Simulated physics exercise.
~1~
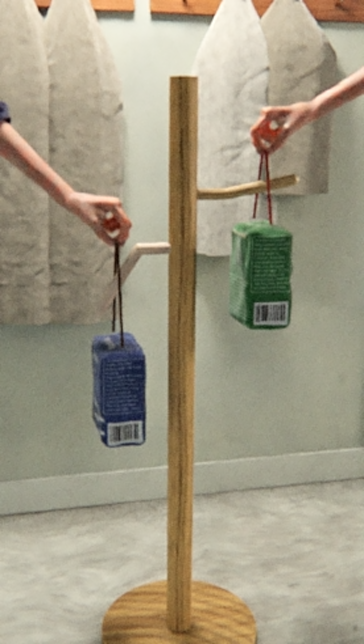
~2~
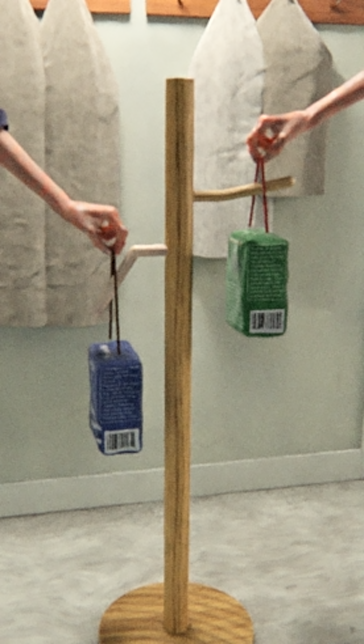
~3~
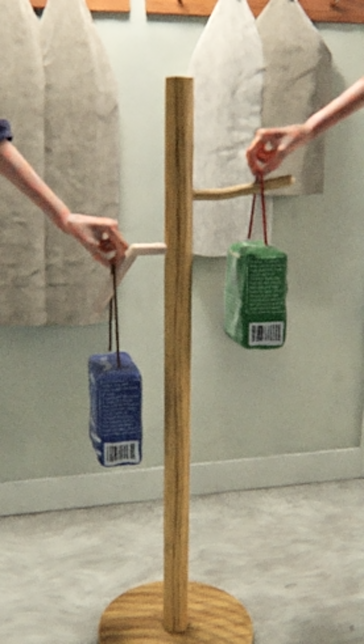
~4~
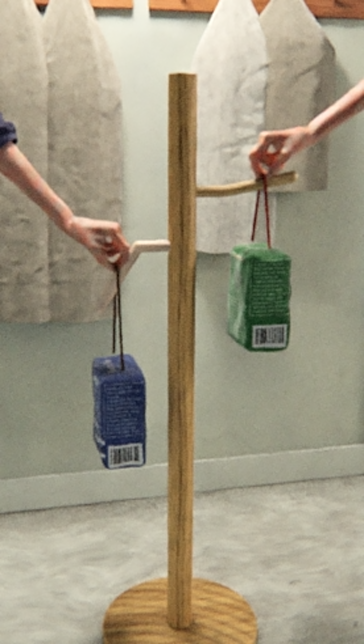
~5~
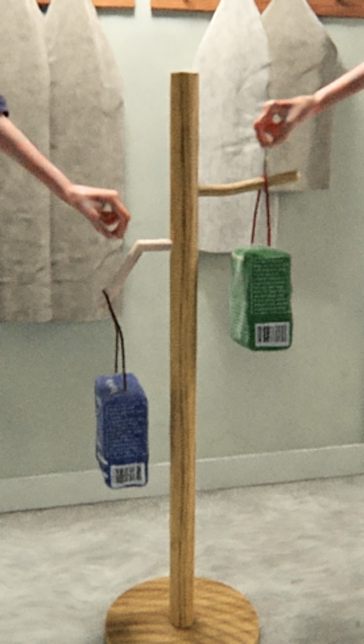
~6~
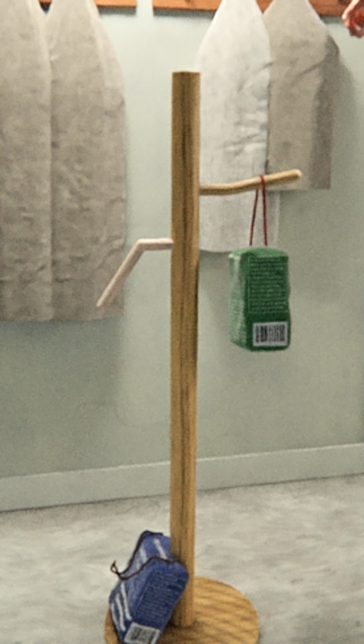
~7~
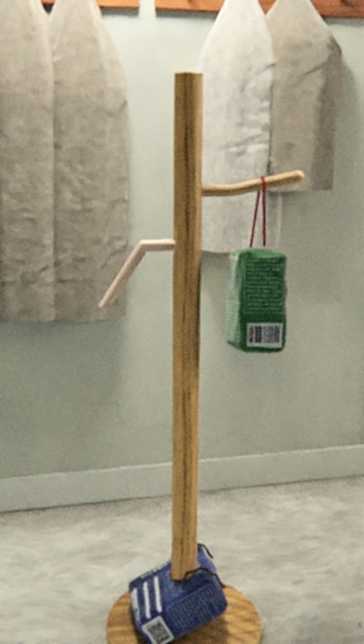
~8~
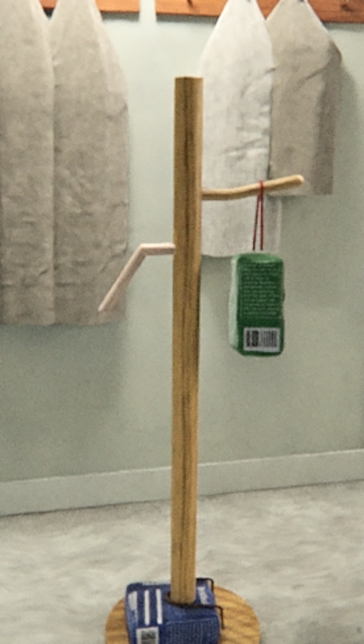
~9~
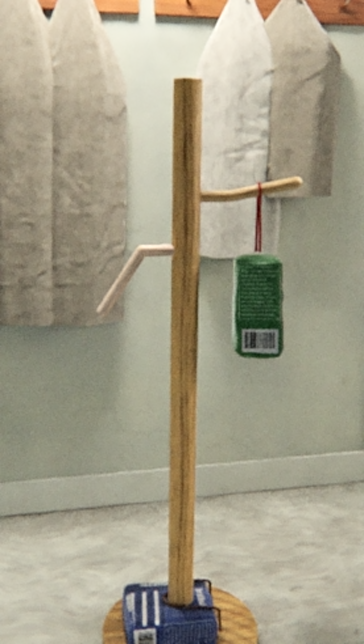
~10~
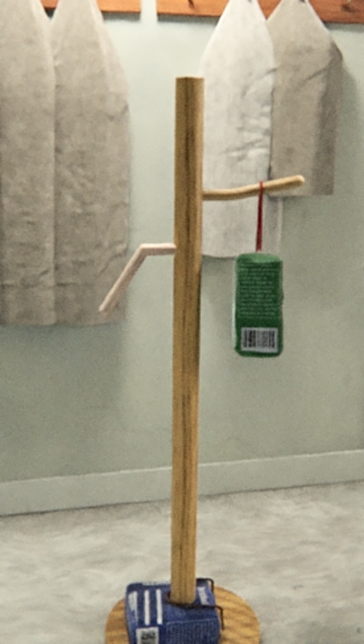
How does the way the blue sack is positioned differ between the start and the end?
At the start the blue sack hangs upright by its cord from a hand. At the end it lies on its side at the foot of the coat stand.
